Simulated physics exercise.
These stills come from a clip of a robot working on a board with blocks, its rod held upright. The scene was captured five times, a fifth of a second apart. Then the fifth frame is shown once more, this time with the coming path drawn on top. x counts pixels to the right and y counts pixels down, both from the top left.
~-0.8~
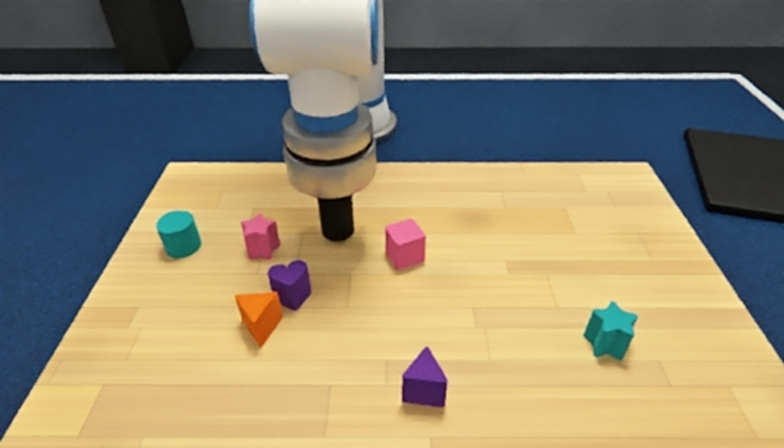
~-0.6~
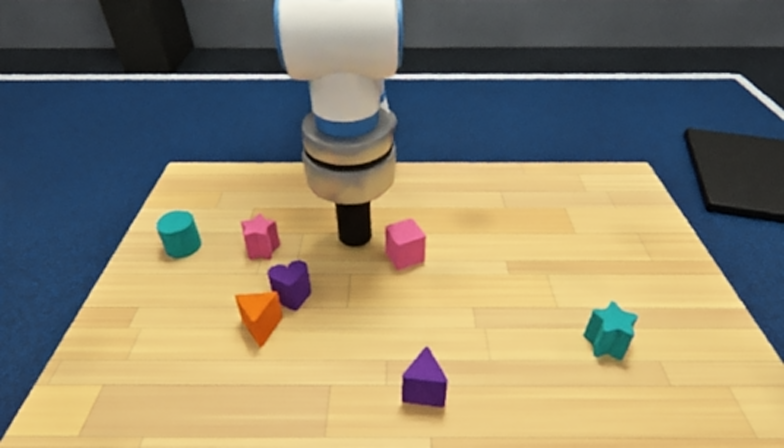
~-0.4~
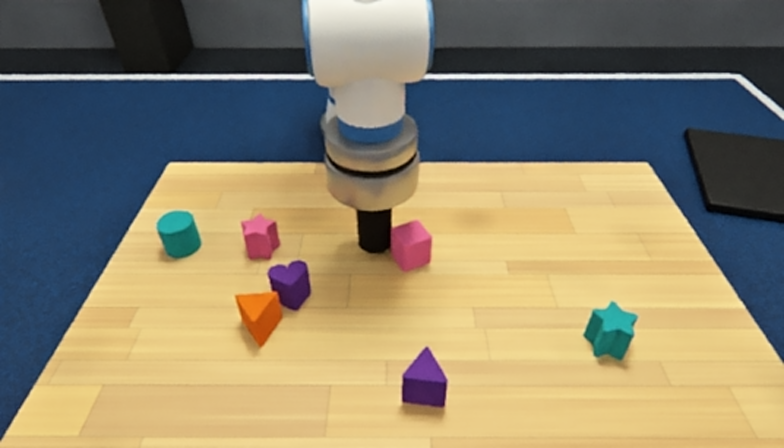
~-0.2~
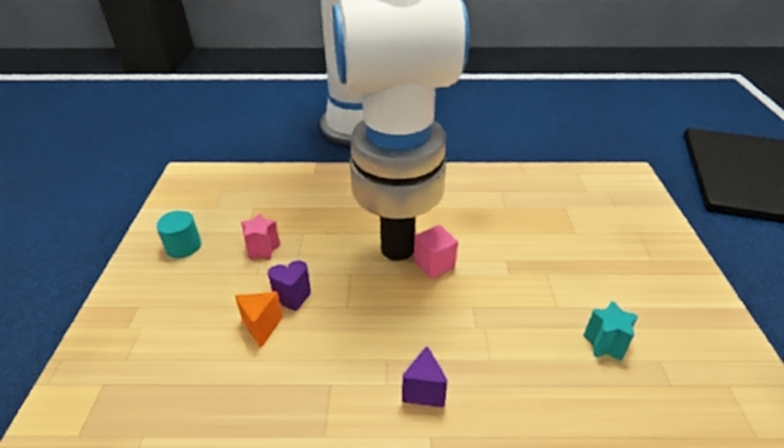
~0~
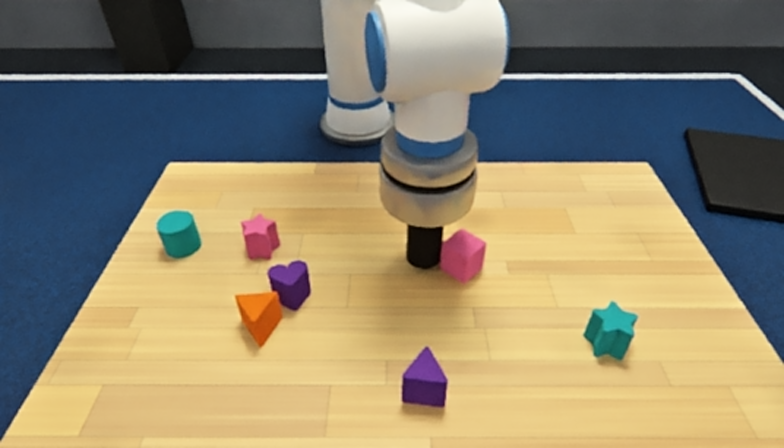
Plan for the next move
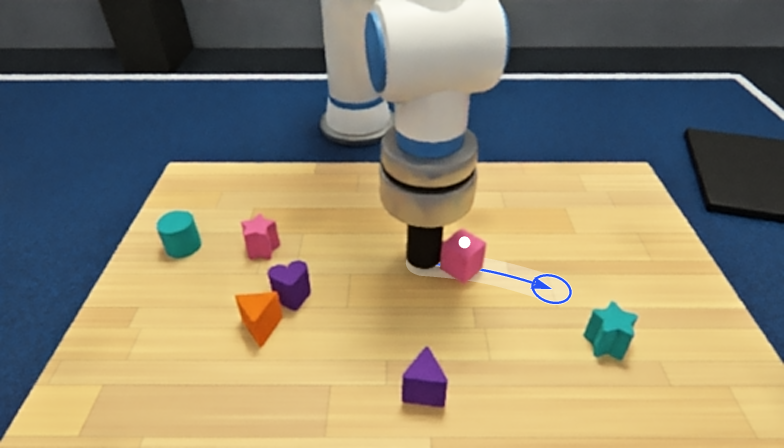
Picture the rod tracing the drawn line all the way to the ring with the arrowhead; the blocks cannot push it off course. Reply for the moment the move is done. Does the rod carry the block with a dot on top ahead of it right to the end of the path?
No, that is not how it ends up.
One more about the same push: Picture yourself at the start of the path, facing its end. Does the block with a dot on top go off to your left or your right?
Out to the left.
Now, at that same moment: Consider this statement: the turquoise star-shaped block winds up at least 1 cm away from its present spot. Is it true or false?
It is false.
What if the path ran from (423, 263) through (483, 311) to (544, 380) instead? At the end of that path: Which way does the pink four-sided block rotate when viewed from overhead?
That block twists counter-clockwise.
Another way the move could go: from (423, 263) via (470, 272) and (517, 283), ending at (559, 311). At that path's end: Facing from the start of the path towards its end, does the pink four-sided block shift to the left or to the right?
It gets pushed left.
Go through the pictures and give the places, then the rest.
Lower end of the rod at (338, 231), tops of blocks, pink four-sided block at (405, 231), turquoise star-shaped block at (617, 318), in the first frame.
Rod at (355, 236), blocks as before, in the second frame.
Rod at (375, 242), pink four-sided block at (411, 232), in the third frame.
Rod at (398, 249), pink four-sided block at (437, 238), in the fourth frame.
Rod at (424, 257), pink four-sided block at (465, 242), turquoise star-shaped block at (617, 318), in the fifth frame.
The drawn path runs from (423, 263) by way of (487, 271) to (551, 289); the dot is on the pink four-sided block.
On the path given first. One third of the way, rod at (467, 261); pink four-sided block at (508, 243), turned 20° anticlockwise.
Two thirds of the way, rod at (509, 269); pink four-sided block at (545, 244), turned 65° anticlockwise.
At the end, rod at (553, 282); pink four-sided block at (570, 242), turned 100° anticlockwise; turquoise star-shaped block not moved.
